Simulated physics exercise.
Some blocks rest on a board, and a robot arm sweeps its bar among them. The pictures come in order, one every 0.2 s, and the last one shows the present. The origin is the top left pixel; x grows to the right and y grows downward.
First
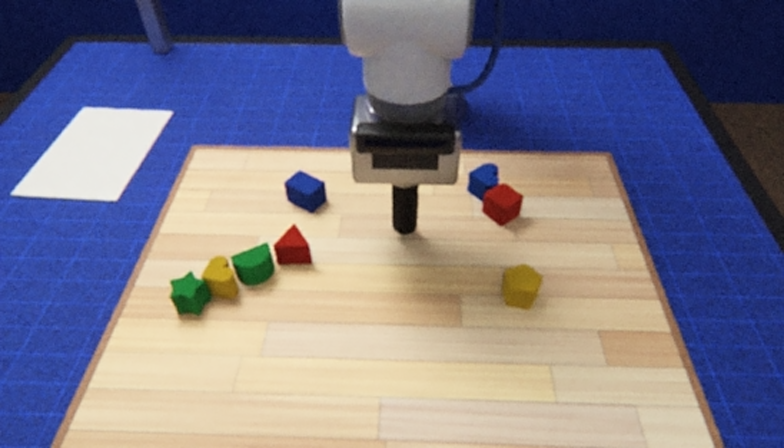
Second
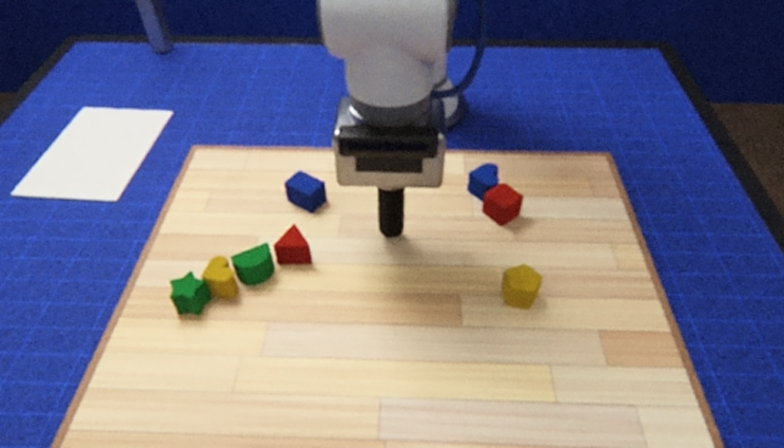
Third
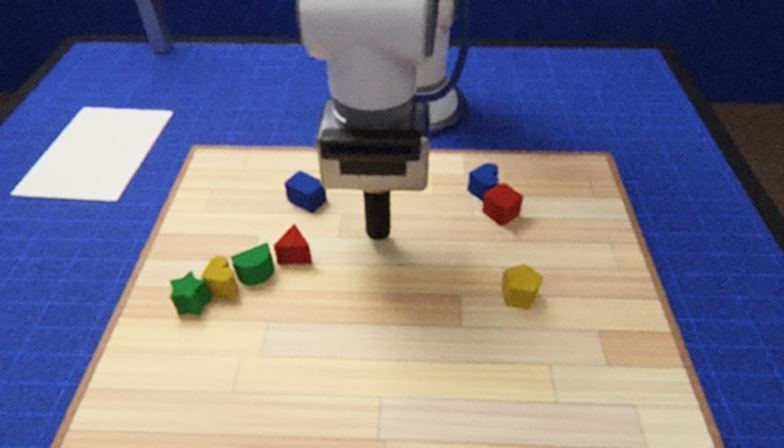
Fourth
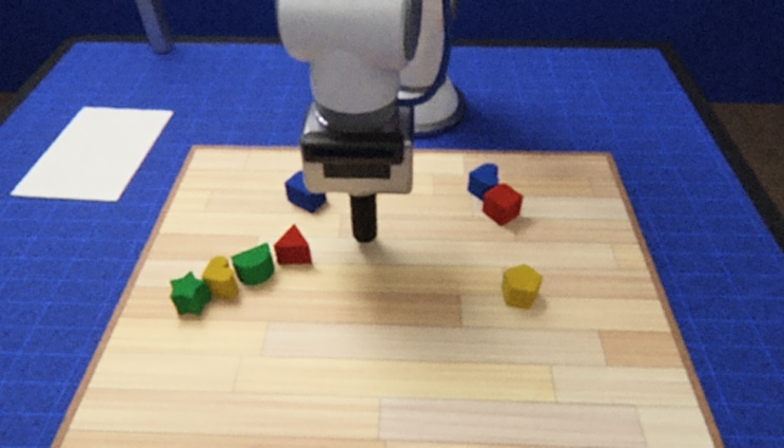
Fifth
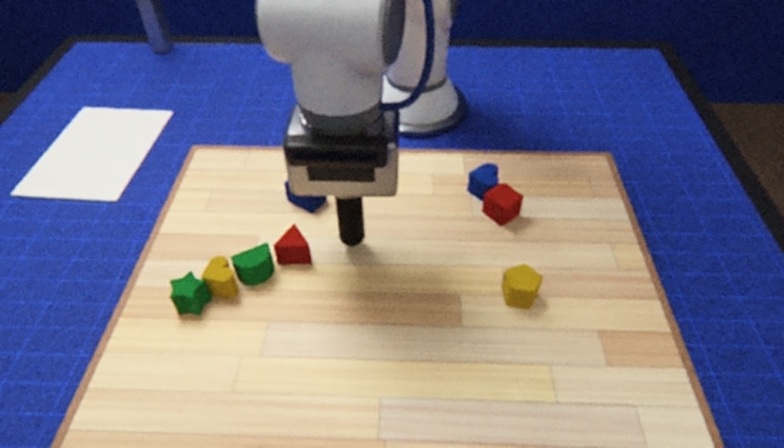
White robot arm sliding its black bar slowly left across a wooden board, while the small coloured blocks around it stay still.
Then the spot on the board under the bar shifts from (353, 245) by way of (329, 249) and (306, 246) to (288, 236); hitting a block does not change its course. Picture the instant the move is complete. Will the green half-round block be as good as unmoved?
No, it doesn't check out.
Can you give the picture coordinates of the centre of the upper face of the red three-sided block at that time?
Its top centre lands on (273, 237).
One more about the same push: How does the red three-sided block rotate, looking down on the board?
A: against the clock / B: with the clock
Option A.
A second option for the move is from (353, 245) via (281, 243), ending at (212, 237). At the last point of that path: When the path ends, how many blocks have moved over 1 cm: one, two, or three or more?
The number of blocks that move over 1 cm is one.
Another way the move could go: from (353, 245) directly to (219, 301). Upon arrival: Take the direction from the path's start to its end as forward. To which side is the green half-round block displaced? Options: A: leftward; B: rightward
That would be B.
The first path, step by step. Halfway along, bar (315, 241); nothing pushed yet.
At the end, bar (286, 229); yellow heart (212, 271); green half-round block (242, 260); red three-sided block (273, 237), turned 35° anticlockwise; blue rectangular block still.
